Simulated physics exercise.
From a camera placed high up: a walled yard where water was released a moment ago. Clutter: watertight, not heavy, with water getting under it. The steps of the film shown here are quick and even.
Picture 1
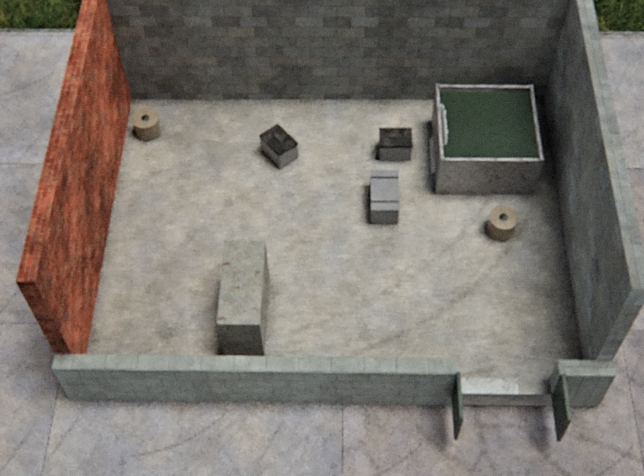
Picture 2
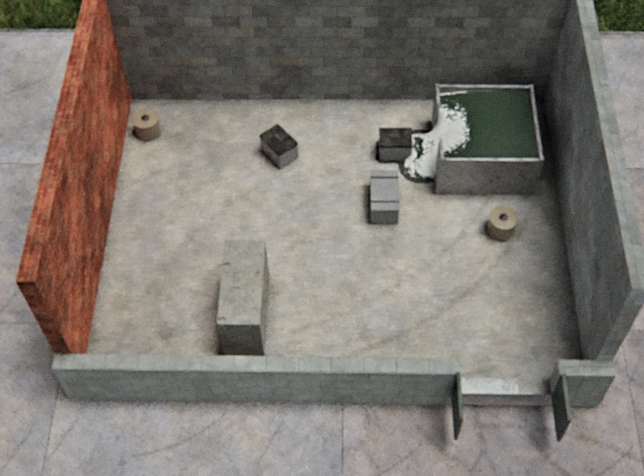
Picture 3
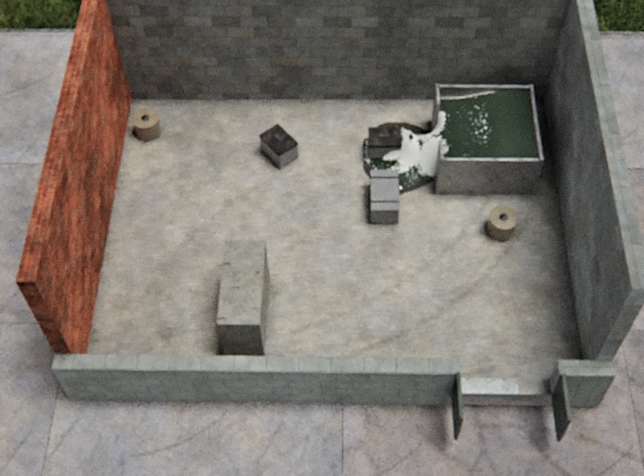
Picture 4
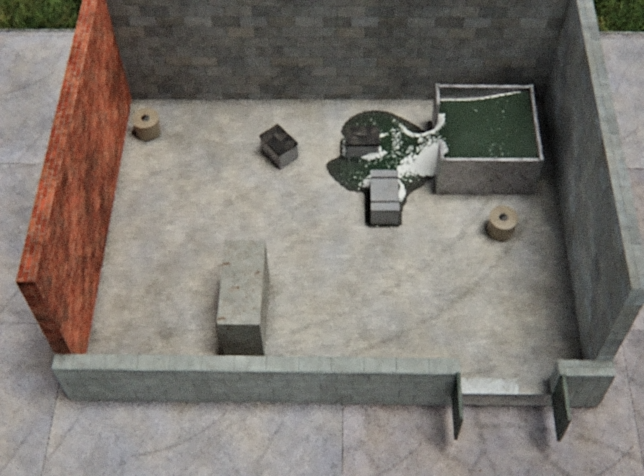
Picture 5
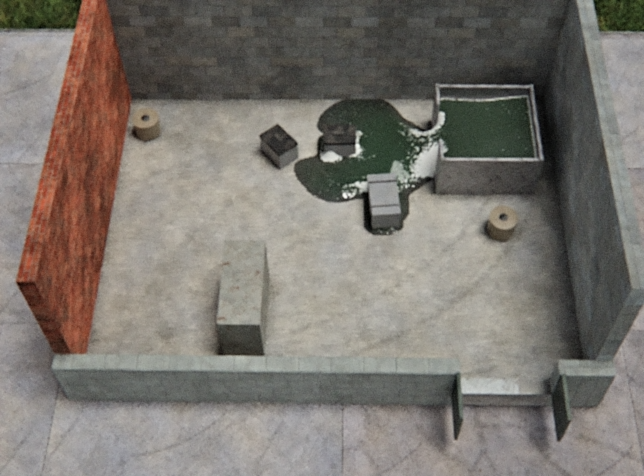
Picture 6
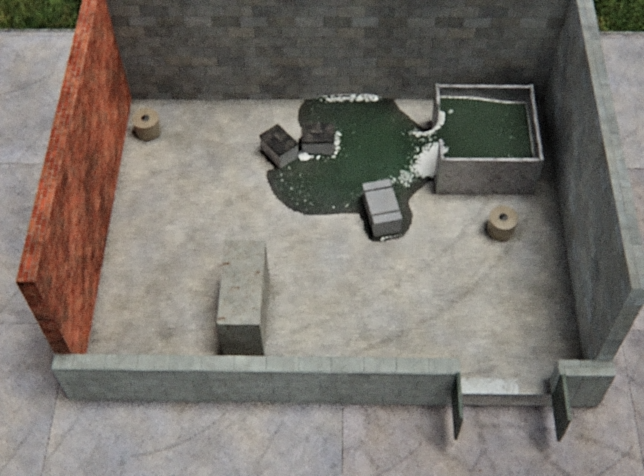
Green water pouring from a raised tank spreads across a walled yard, pushing a dark chest left and slightly shifting a grey trunk.
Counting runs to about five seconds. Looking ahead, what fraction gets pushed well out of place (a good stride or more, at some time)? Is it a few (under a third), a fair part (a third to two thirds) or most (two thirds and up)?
Most.
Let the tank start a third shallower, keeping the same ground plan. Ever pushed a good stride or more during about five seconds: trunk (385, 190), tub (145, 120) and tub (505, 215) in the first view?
In the order you named them: Went past the threshold, went past the threshold, stayed within the threshold.
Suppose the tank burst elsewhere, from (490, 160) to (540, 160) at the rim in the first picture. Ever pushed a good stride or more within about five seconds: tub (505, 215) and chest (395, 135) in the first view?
In order: Reached that distance and stopped short of it.
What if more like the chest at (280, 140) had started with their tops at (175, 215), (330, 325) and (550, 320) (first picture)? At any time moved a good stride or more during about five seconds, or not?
One after the other: Shifted that much, under that, not that far.
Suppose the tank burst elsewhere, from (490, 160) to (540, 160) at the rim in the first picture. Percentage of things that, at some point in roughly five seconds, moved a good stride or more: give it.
Around 20 in a hundred.
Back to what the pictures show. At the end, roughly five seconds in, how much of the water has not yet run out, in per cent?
That comes to roughly 100 parts in a hundred.
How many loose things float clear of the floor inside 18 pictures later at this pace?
I make it 3.
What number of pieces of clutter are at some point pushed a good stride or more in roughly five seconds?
4.
A moment on, 2 of 5 are well off their spots; 0 afloat.
Next, 3 of 5 are well off their spots; 1 afloat.
Later, 4 of 5 are well off their spots; 3 afloat.
In the end, 4 of 5 are well off their spots, and 4 have been at some point; 2 afloat.
